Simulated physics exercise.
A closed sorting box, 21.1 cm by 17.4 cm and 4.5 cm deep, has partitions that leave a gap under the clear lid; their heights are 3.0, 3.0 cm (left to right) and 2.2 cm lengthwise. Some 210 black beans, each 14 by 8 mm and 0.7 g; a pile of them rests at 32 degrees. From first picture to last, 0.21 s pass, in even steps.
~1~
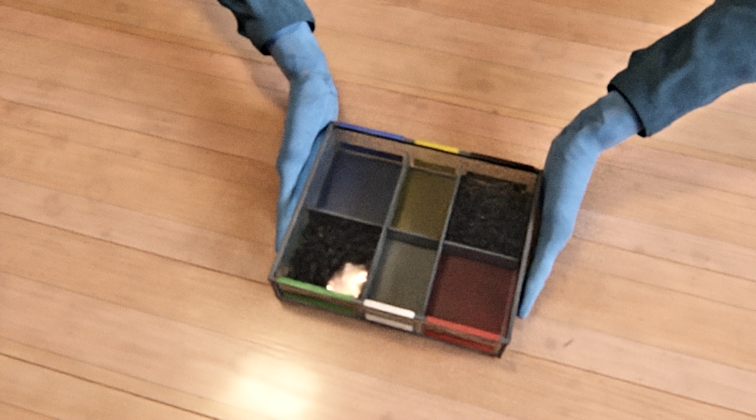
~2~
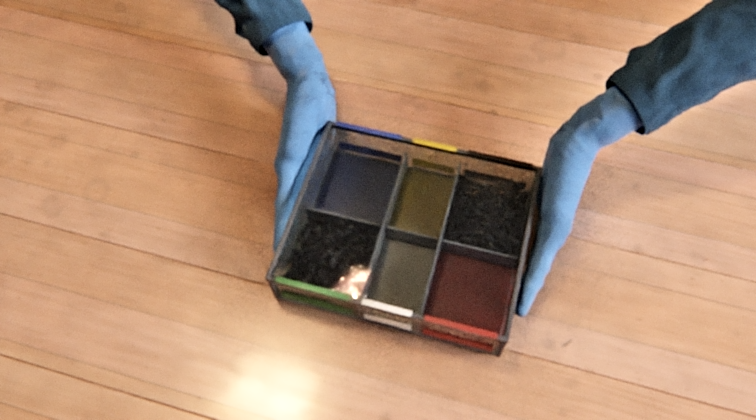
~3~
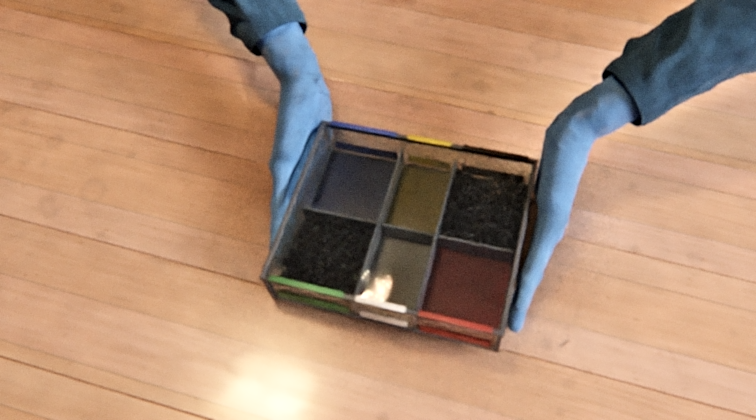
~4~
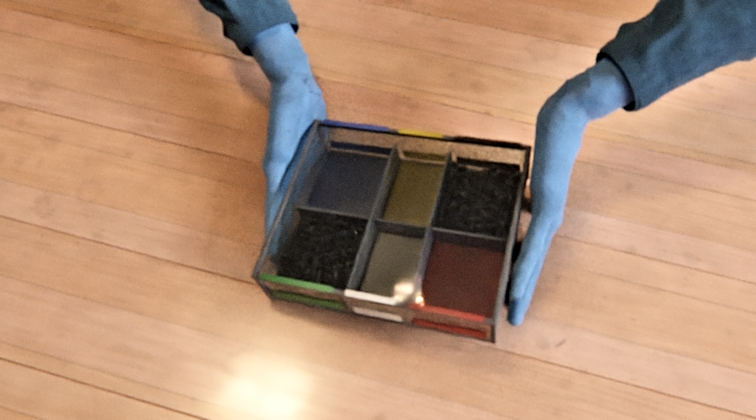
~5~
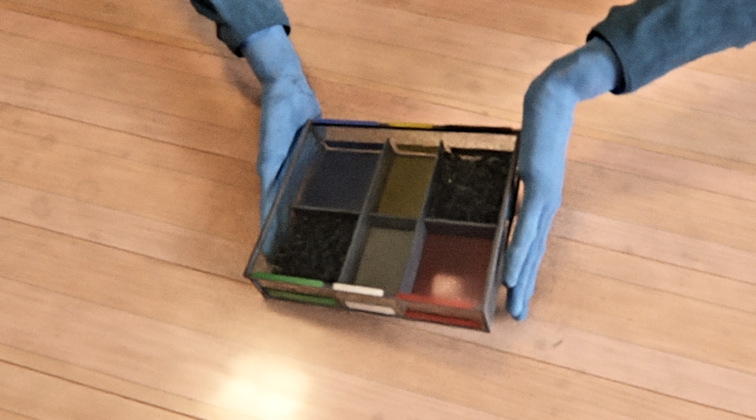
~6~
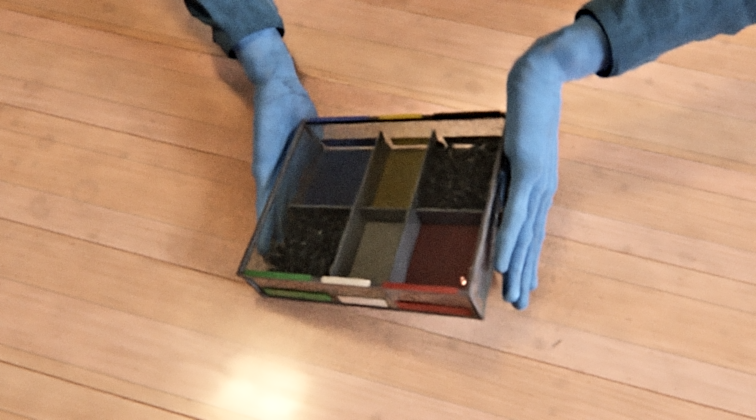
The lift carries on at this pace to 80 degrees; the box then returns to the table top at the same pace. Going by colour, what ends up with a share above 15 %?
Red compartment: No; blue compartment: No; green compartment: Yes; yellow compartment: No; white compartment: No; black compartment: Yes.
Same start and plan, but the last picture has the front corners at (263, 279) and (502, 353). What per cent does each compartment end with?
Red 25, blue 0, green 45, yellow 0, white 5, black 30.
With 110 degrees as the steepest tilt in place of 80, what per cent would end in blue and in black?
Blue 15; black 30.
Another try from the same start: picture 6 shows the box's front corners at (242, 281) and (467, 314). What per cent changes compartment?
In that case some 25 per cent.
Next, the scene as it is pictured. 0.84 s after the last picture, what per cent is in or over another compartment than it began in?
Roughly 15 per cent.
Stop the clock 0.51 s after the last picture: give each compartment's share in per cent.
Red 0; blue 0; green 50; yellow 5; white 0; black 40.
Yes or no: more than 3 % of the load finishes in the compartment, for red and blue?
Red no; blue yes.
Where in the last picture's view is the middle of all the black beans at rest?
Around (345, 222).
Then, 0.51 s after the last picture, tilt 78 degrees; green 50 %, yellow 5 %, black 40 %.
Then, 0.84 s after the last picture, tilt 32 degrees; blue 10 %, green 50 %, yellow 5 %, black 40 %.
Then, 1.27 s after the last picture, tilt 0 degrees; blue 10 %, green 45 %, yellow 5 %, black 40 %.
In the end, red 0 %, blue 10 %, green 45 %, yellow 5 %, white 0 %, black 40 %.
